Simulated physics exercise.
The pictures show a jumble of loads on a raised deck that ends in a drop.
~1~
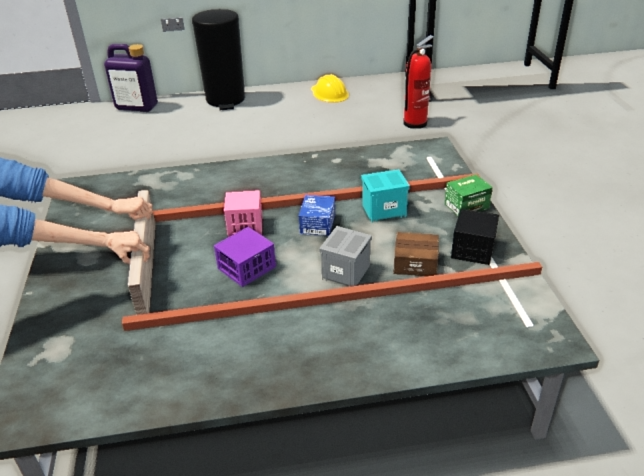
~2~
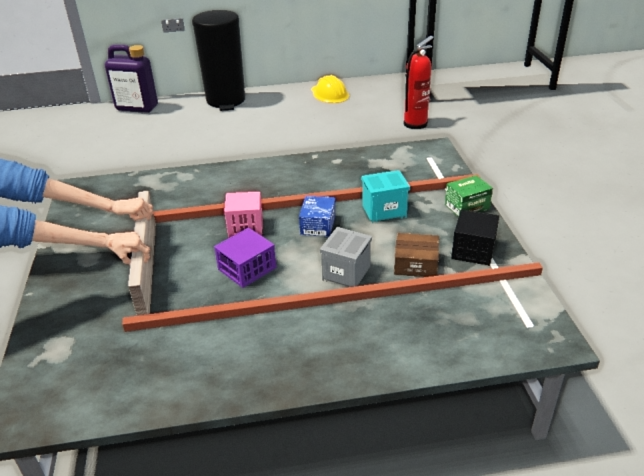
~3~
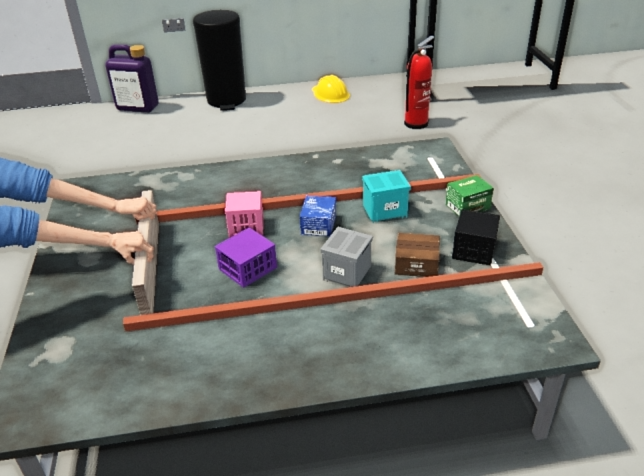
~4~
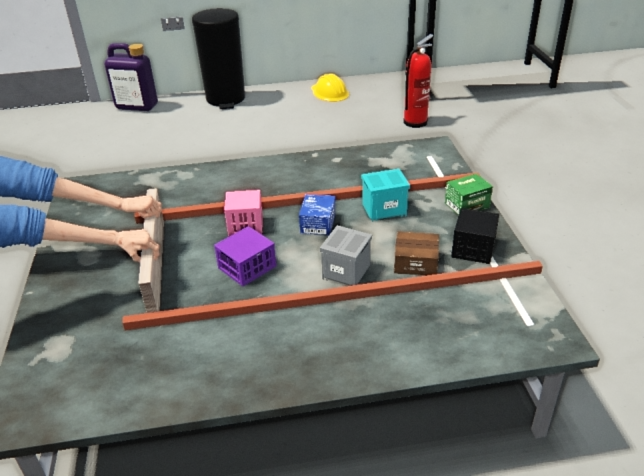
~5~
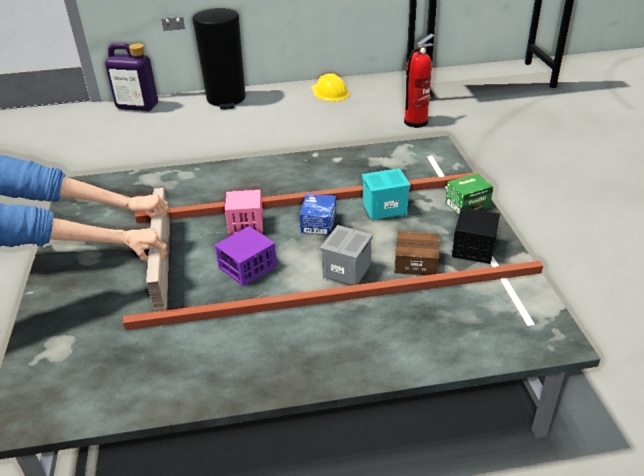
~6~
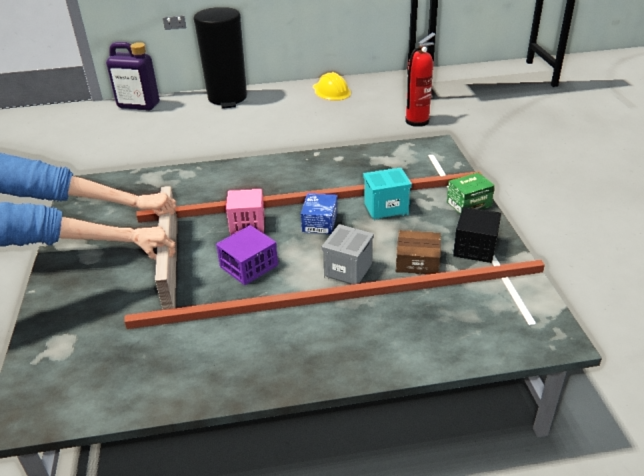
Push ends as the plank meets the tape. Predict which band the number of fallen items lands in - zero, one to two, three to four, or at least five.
The number that fall lands in the band at least five.
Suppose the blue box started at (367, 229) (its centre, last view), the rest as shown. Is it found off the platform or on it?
In that case it never drops.
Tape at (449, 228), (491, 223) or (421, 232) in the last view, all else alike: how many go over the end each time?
Going through them in order, you'd see 4, 7 and 3.
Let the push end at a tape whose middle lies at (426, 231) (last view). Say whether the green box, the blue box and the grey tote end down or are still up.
I'd say the green box gets knocked off, the blue box stays aboard and the grey tote stays aboard.
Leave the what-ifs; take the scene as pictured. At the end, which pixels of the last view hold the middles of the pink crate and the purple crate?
In the last picture the pink crate sits at (474, 184) while the purple crate sits at (505, 229).
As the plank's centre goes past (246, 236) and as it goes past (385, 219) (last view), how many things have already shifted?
The first number is 2, the next one 8.
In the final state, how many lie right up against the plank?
I count 2 of them.
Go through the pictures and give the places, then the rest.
Green box (468, 196); black crate (475, 236); brown parcel (416, 254); plank (143, 251); tape (471, 227), in the first frame.
Black crate (475, 237); pink crate (244, 215), in the second frame.
Brown parcel (417, 255); plank (147, 251), in the third frame.
Green box (469, 195); blue box (318, 214), in the fourth frame.
Black crate (476, 235); purple crate (246, 256), in the fifth frame.
Green box (470, 194); black crate (477, 235); brown parcel (418, 252); plank (168, 246); tape (473, 225), in the sixth frame.
Soon after, none off yet; green box at rest near (470, 194); black crate at rest near (477, 235); brown parcel at rest near (418, 252).
Then, none off yet; green box at rest near (470, 194); black crate moved a little near (495, 232); brown parcel moved about its own width near (456, 248).
Further on, two off so far; green box on the ground near (524, 266); black crate on the ground near (555, 308); brown parcel moved well along near (527, 235).
At rest, the number that fall off is five or more; fallen, blue box, grey tote, turquoise tote, brown parcel, black crate and green box.
